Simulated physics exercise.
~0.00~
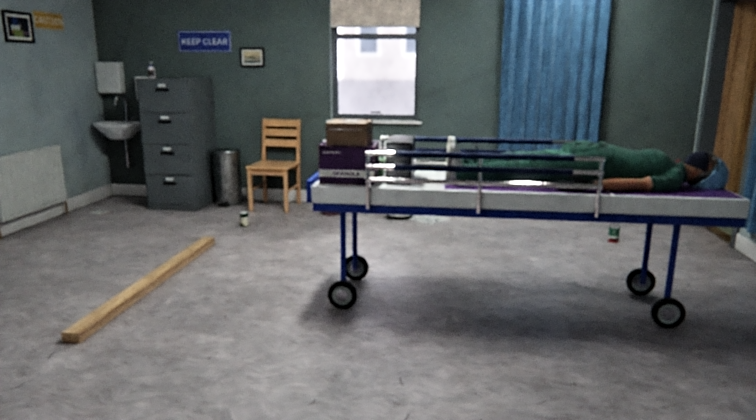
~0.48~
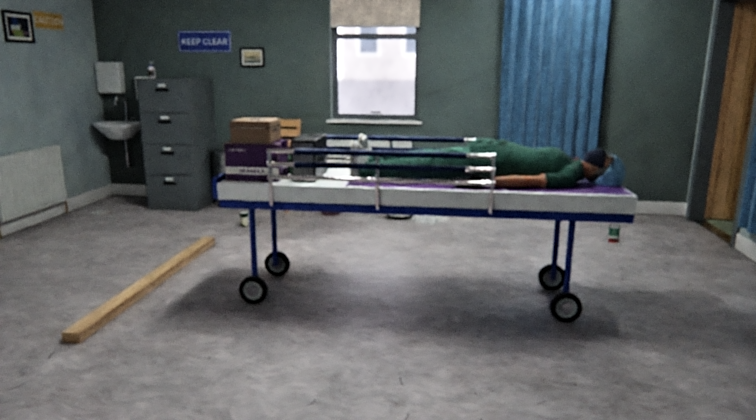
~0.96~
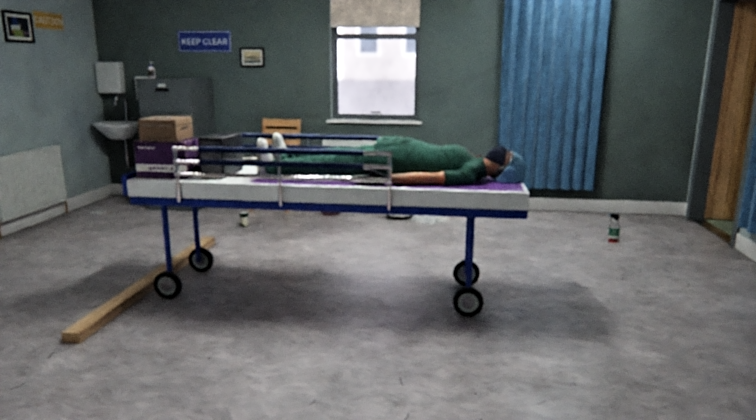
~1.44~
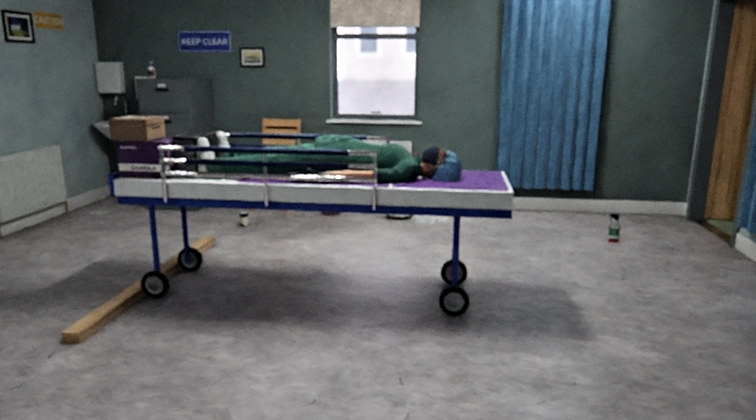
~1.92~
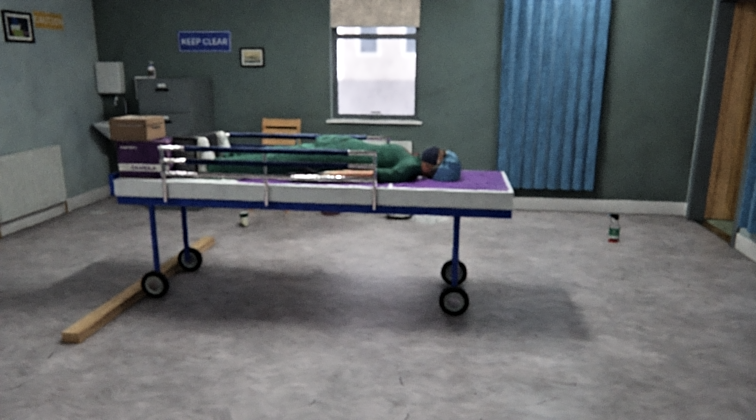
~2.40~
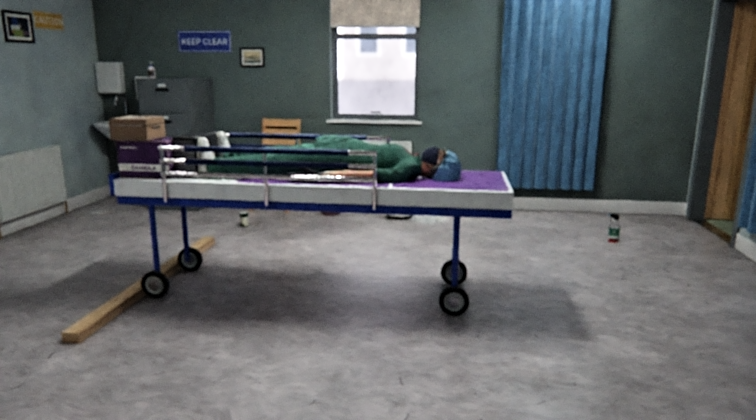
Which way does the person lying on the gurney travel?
The person travels to the left, riding feet first on the gurney and then sliding a little farther that way along its surface.
